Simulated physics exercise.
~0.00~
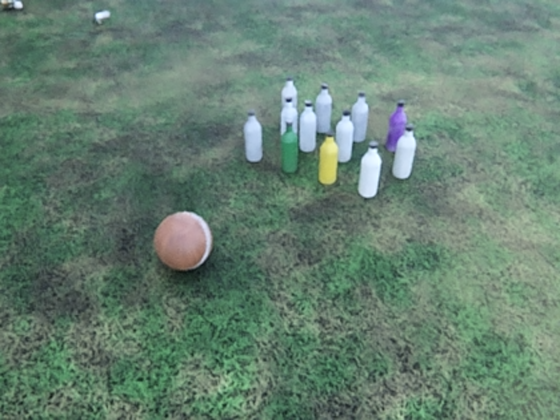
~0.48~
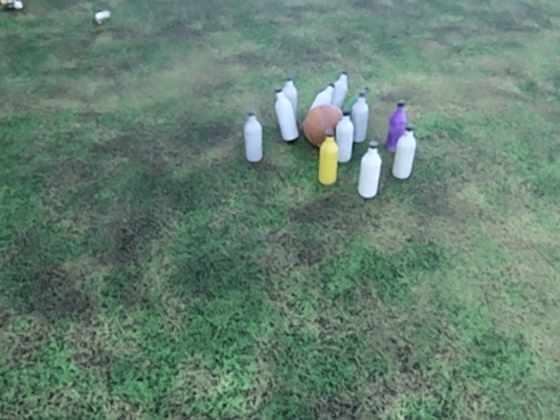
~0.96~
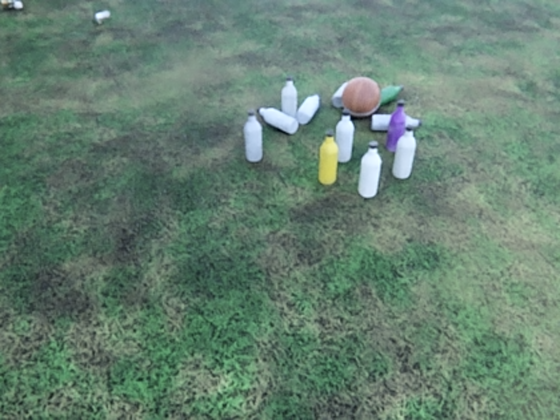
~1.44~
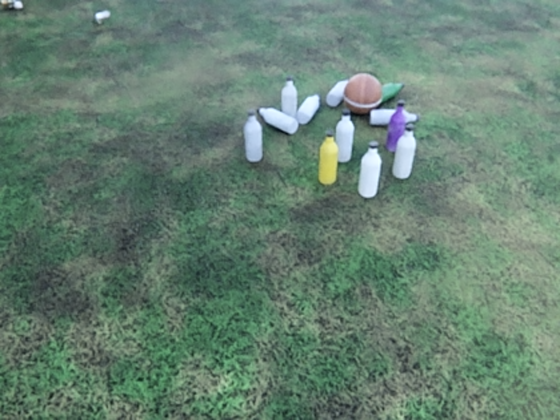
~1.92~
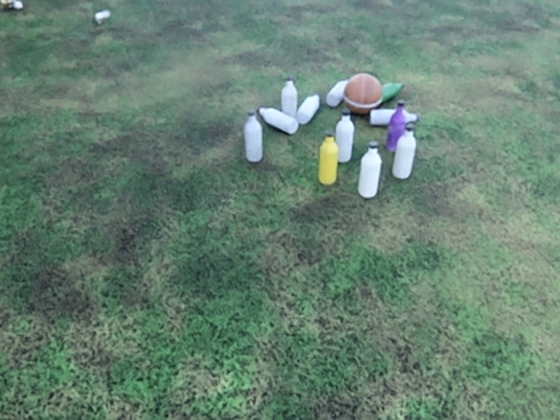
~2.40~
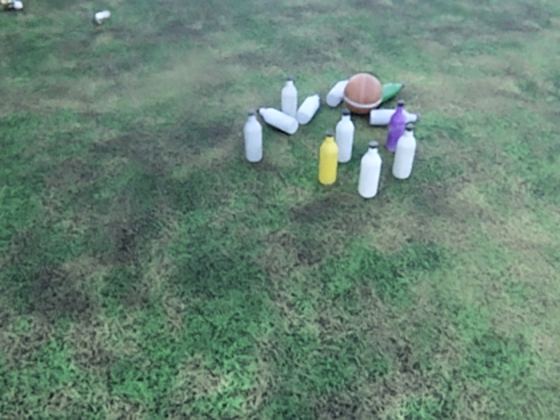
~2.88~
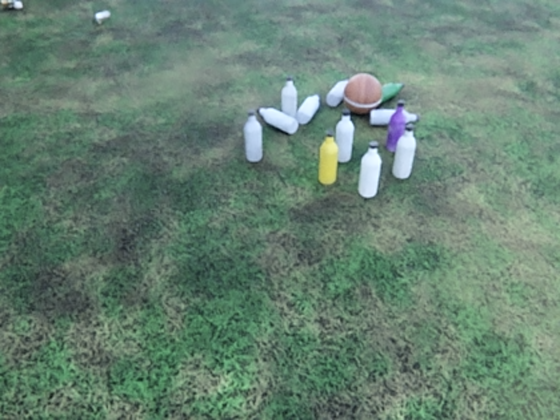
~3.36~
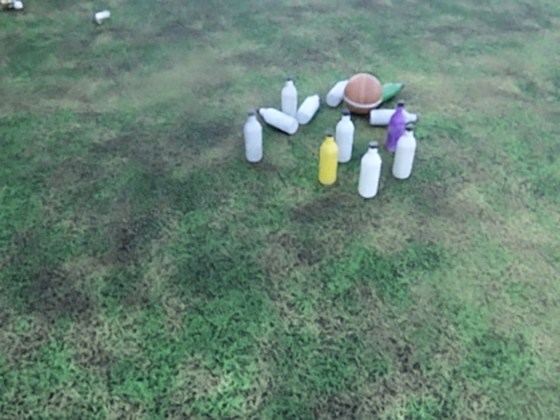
A brownish-orange ball rolled across the grass into a group of mostly white bottles, knocking over the green one and several white ones, then stopped among them at the back while the yellow and purple bottles stayed upright.
